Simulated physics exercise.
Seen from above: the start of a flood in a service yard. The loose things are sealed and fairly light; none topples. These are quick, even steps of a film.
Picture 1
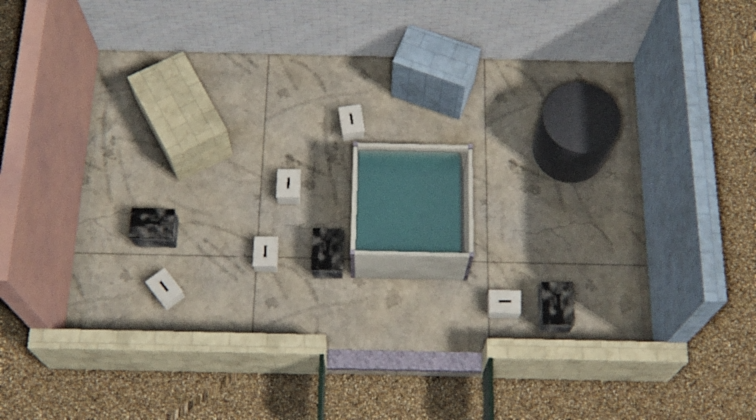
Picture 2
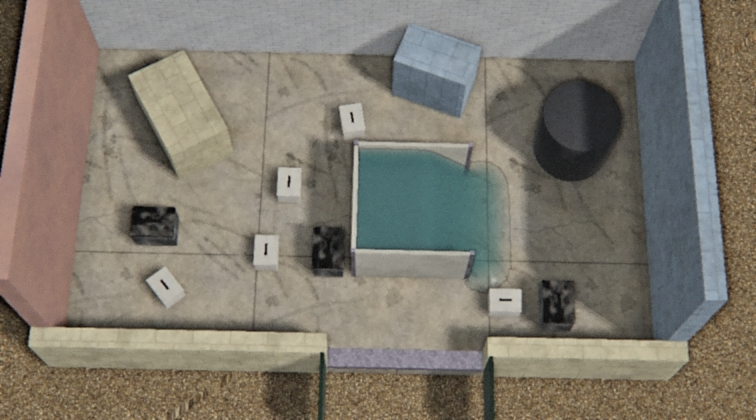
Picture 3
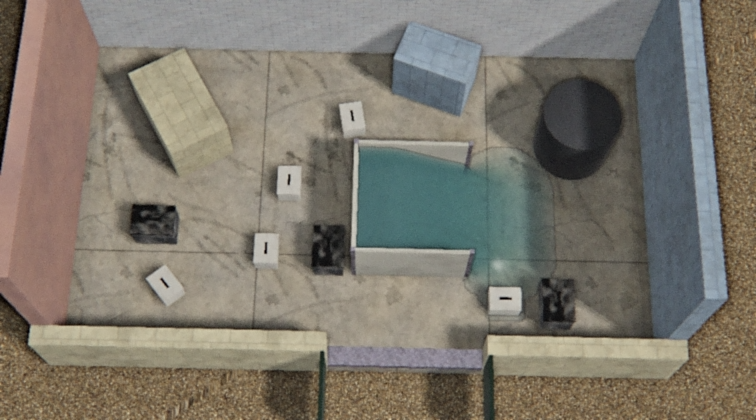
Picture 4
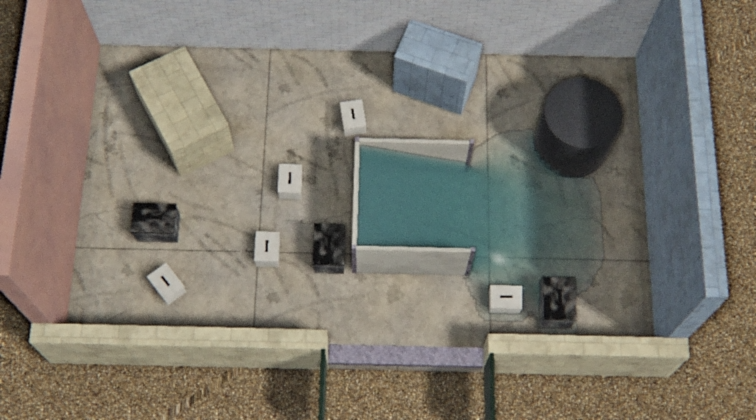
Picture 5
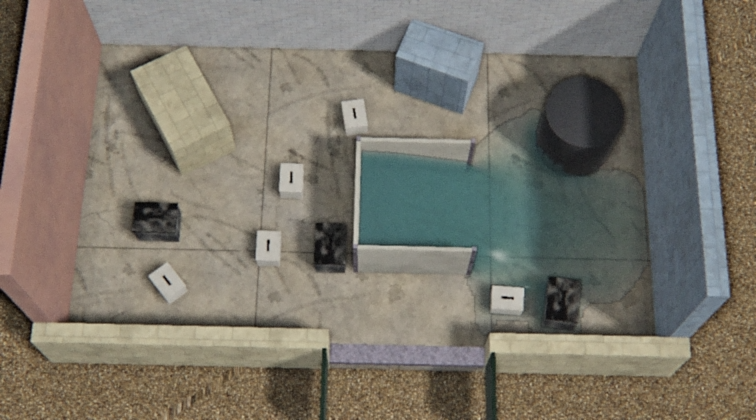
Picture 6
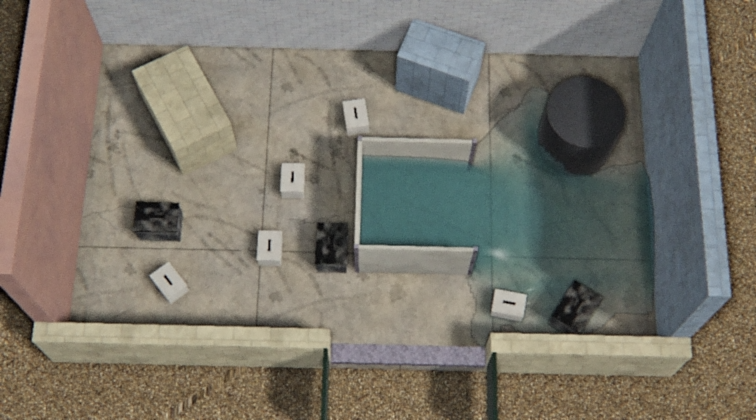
In a walled yard, water spreads right from an open-sided tank and a dark chest turns slightly.
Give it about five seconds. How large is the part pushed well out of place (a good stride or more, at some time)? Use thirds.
That comes to under a third.
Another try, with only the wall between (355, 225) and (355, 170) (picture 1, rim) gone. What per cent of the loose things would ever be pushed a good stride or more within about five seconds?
I make it 60 per cent.
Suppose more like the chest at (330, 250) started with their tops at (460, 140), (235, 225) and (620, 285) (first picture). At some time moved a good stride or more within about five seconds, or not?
In that order: Yes, under that, that far or more.
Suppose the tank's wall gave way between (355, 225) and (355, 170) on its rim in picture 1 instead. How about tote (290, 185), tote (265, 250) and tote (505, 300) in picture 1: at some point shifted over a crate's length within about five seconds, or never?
In turn: Moved that far, yes, not that far.
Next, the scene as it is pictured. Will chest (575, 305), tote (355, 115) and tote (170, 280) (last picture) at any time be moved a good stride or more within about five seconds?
One after the other: Yes, never so far, under that.
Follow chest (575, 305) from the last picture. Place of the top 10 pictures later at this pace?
Around (603, 309).
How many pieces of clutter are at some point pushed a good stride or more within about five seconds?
I count 2.
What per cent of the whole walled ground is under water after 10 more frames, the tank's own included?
Close to 35 %.
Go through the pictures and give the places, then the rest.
The first picture shows a chest at (558, 303), on the bottom; a tote at (505, 301), on the bottom; 0 of 8 have shifted.
The second picture shows a chest at (559, 301) rests on the ground; a tote at (505, 300) rests on the ground; 0 of 8 have shifted.
The third picture shows a chest at (559, 300), on the bottom; a tote at (505, 299) rests on the ground; 0 of 8 have shifted.
The fourth picture shows a chest at (560, 298) rests on the ground; a tote at (506, 297), on the bottom; 0 of 8 have shifted.
The fifth picture shows a chest at (563, 299), on the bottom, close to its start; a tote at (508, 298) rests on the ground; 0 of 8 have shifted.
The sixth picture shows a chest at (577, 306), on the bottom, close to its start; a tote at (509, 303), on the bottom, close to its start; 2 of 8 have shifted.
A moment on, 1 of 8 are well off their spots; 0 afloat.
Next, 0 of 8 are well off their spots; 1 afloat.
Later, 2 of 8 are well off their spots; 1 afloat.
In the end, 2 of 8 are well off their spots, and 2 have been at some point; 1 afloat.
